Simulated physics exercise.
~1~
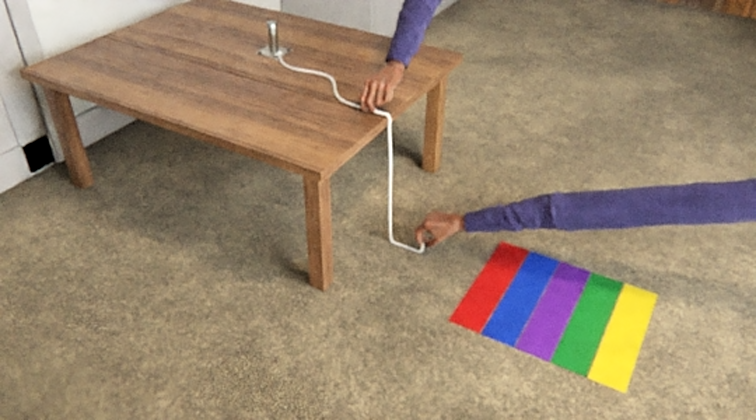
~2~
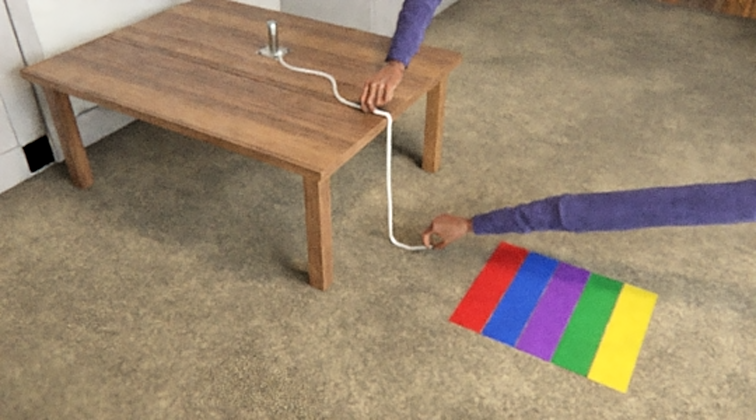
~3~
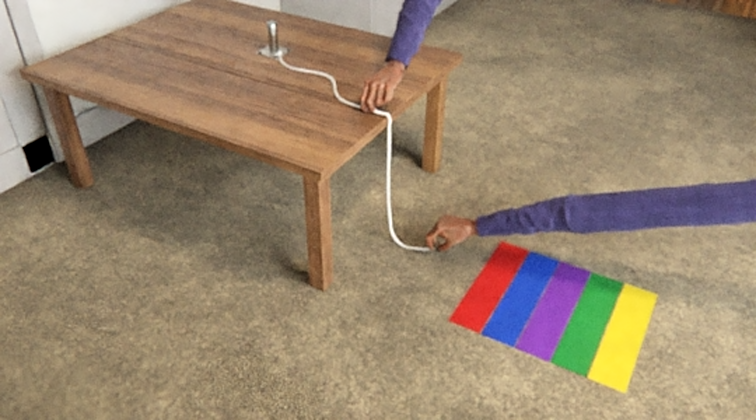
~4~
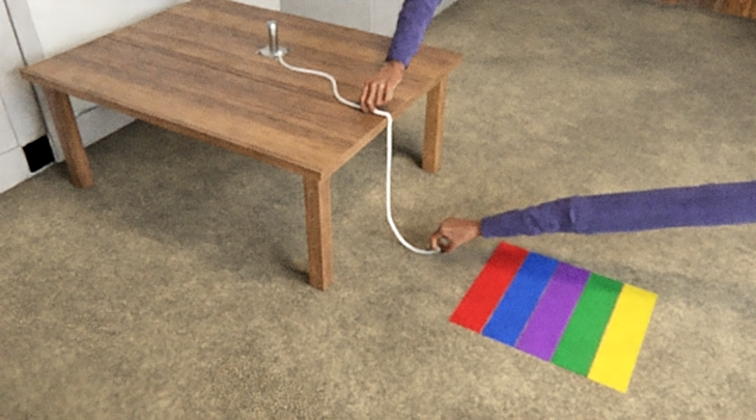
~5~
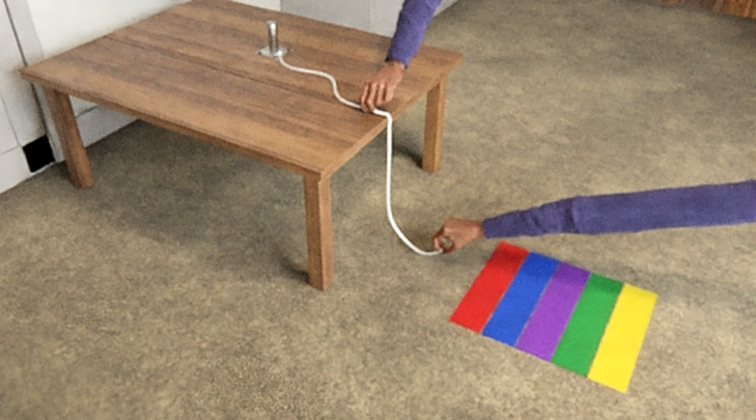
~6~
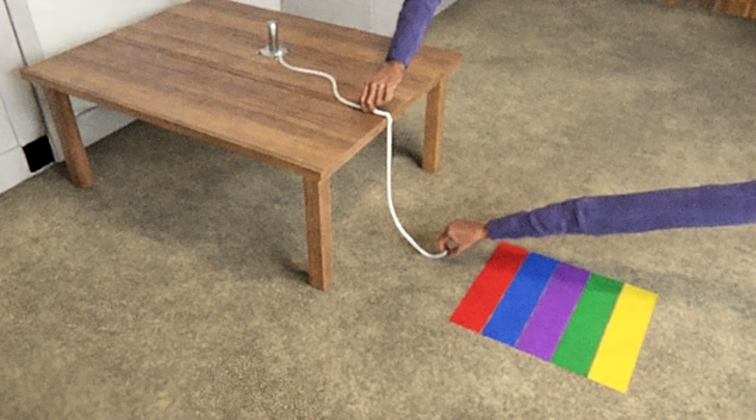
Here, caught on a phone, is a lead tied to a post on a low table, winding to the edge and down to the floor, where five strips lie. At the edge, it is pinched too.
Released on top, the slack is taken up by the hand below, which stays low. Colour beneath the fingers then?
Blue.
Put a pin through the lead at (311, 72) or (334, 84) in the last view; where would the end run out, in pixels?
About (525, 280) and (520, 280).
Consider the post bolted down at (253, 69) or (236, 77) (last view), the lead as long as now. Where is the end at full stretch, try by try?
Approximate pixels: (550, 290); (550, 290).
Early on, end near (469, 260); short of the strips.
Midway, end near (510, 275); over red.
At the end of the slack, end near (535, 284); over blue. The end stops over the blue strip.
